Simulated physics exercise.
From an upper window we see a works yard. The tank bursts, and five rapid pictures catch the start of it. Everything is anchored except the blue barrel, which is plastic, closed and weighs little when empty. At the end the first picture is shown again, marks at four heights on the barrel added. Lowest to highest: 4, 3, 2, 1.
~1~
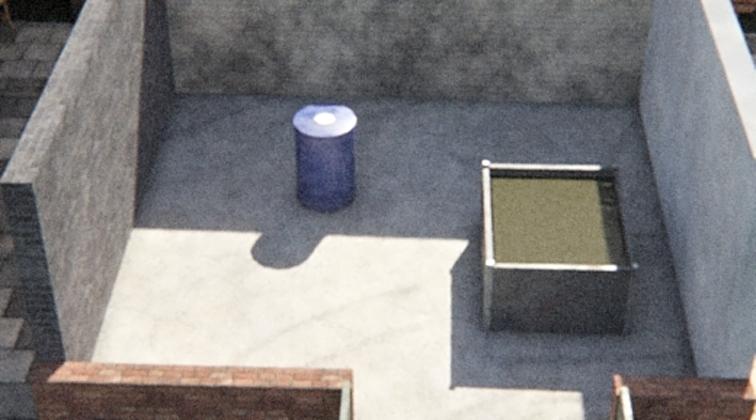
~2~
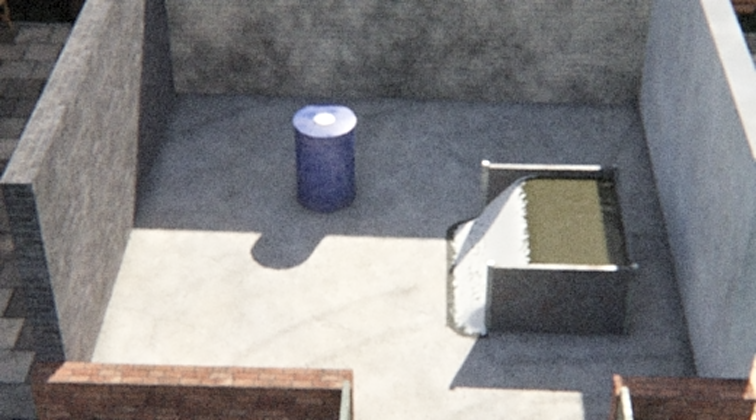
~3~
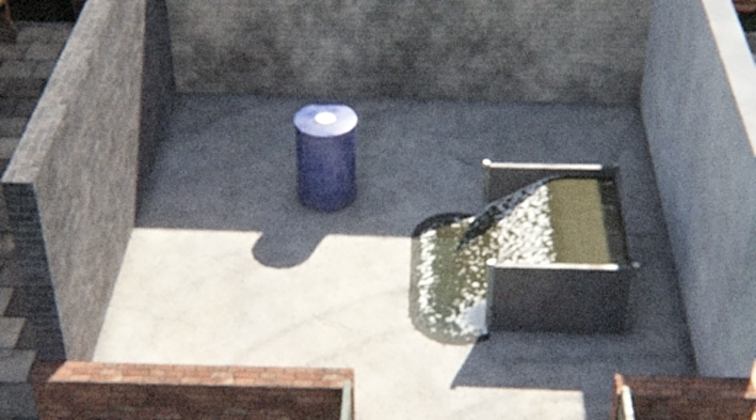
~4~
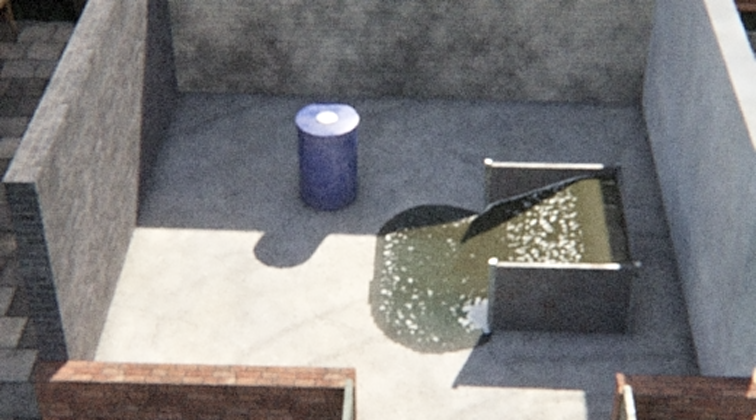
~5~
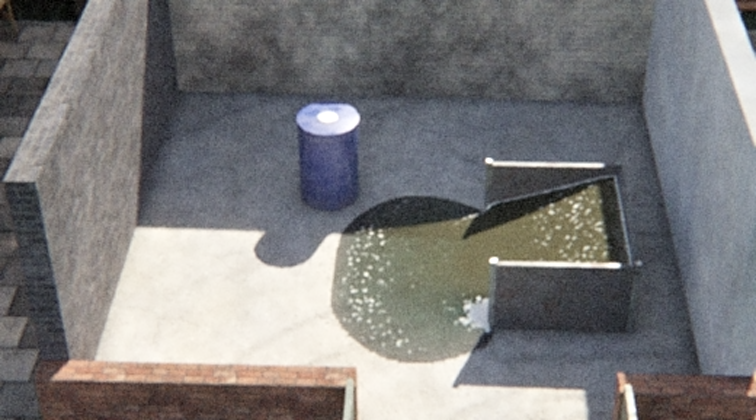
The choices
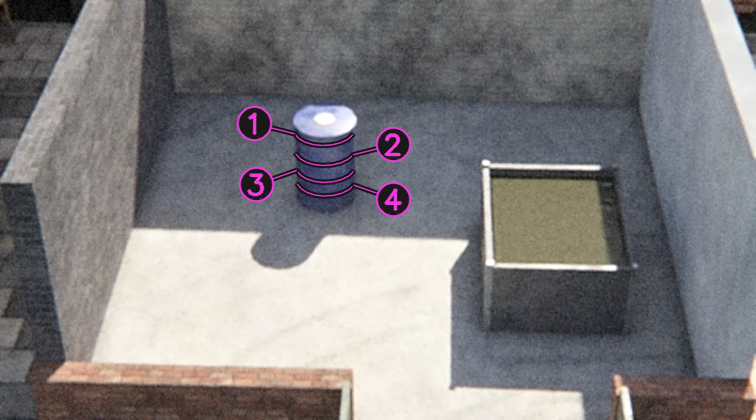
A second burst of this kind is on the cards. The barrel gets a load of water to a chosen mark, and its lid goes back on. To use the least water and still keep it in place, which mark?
That is line 4.
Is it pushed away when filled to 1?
No, that is safe.
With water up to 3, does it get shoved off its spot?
No, not at all.
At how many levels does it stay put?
All of the four.
In magenta, 1 at (322, 145); 2 at (322, 165); 3 at (323, 182); 4 at (324, 196); from the bottom up 4, 3, 2, 1.
If 1 is chosen, it does not move.
If 2 is chosen, it does not move.
If 3 is chosen, it does not move.
If 4 is chosen, it does not move.
